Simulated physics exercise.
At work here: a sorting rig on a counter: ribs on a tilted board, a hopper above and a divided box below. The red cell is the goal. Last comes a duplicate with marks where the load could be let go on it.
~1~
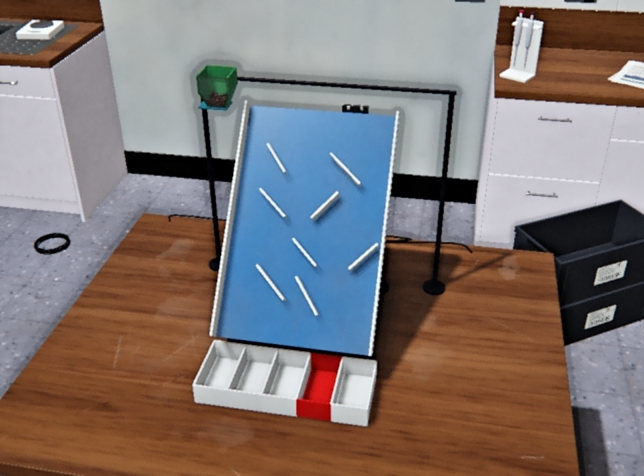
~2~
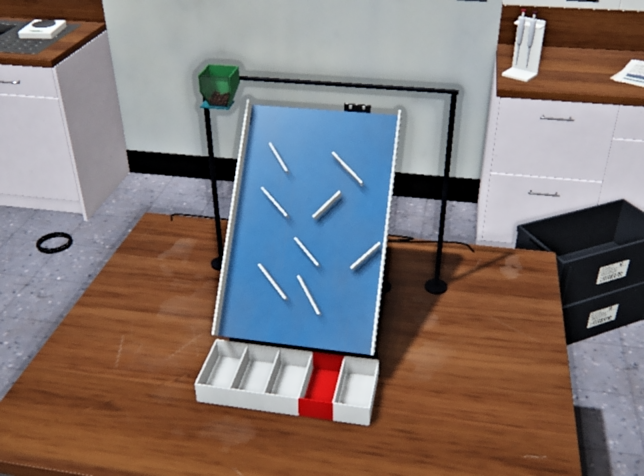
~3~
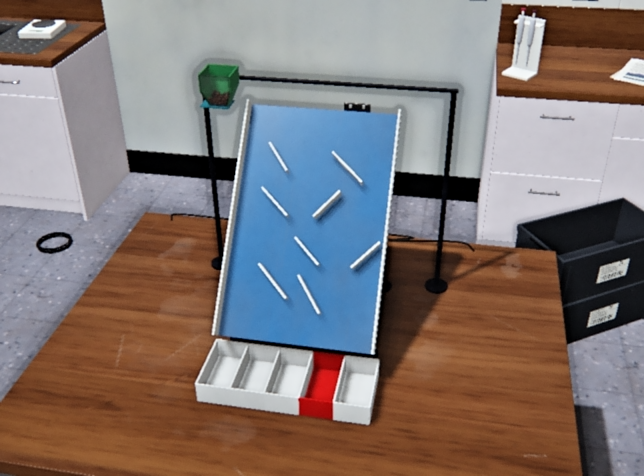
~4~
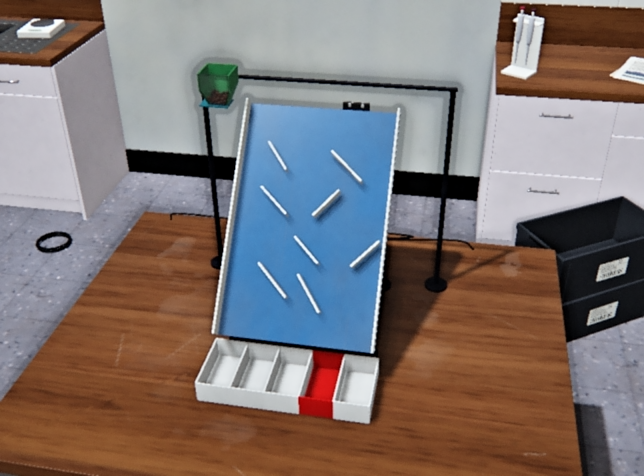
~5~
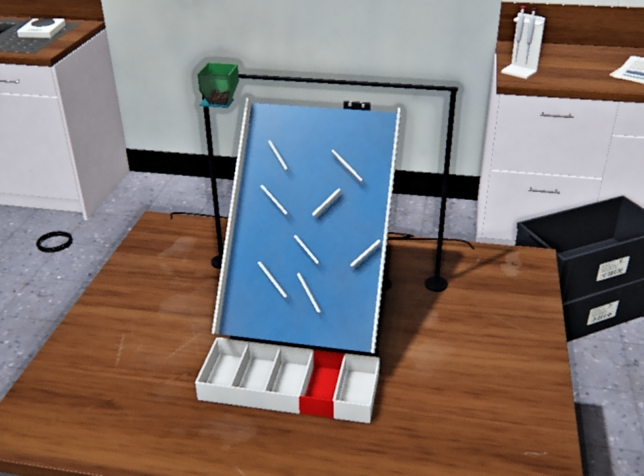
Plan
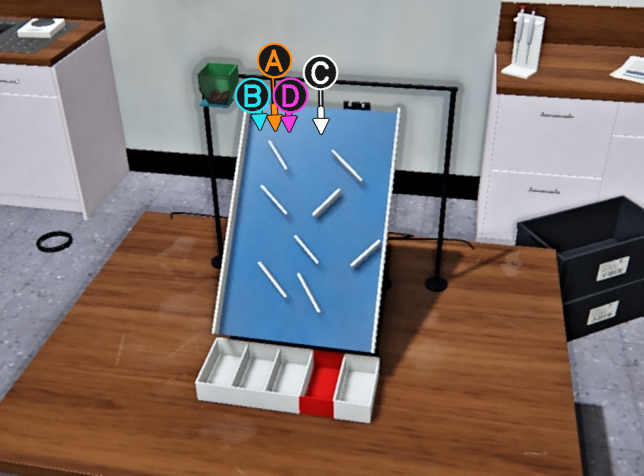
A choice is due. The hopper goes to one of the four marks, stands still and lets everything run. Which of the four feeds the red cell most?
Choose C.
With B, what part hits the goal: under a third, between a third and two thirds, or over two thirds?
Mark B gives under a third.
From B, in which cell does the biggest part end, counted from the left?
The first from the left.
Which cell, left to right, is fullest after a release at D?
The fifth.
On the marked copy, mark A meets the board at (275, 125); mark B meets the board at (259, 124); mark C meets the board at (321, 128); mark D meets the board at (289, 126).
Choosing A, a small part in the red cell, most in other cells, a small part outside the box.
Choosing B, a stray few in the red cell, most in other cells, about a quarter outside the box.
Choosing C, about a third in the red cell, about half in other cells, a small part outside the box.
Choosing D, a small part in the red cell, most in other cells, a small part outside the box.
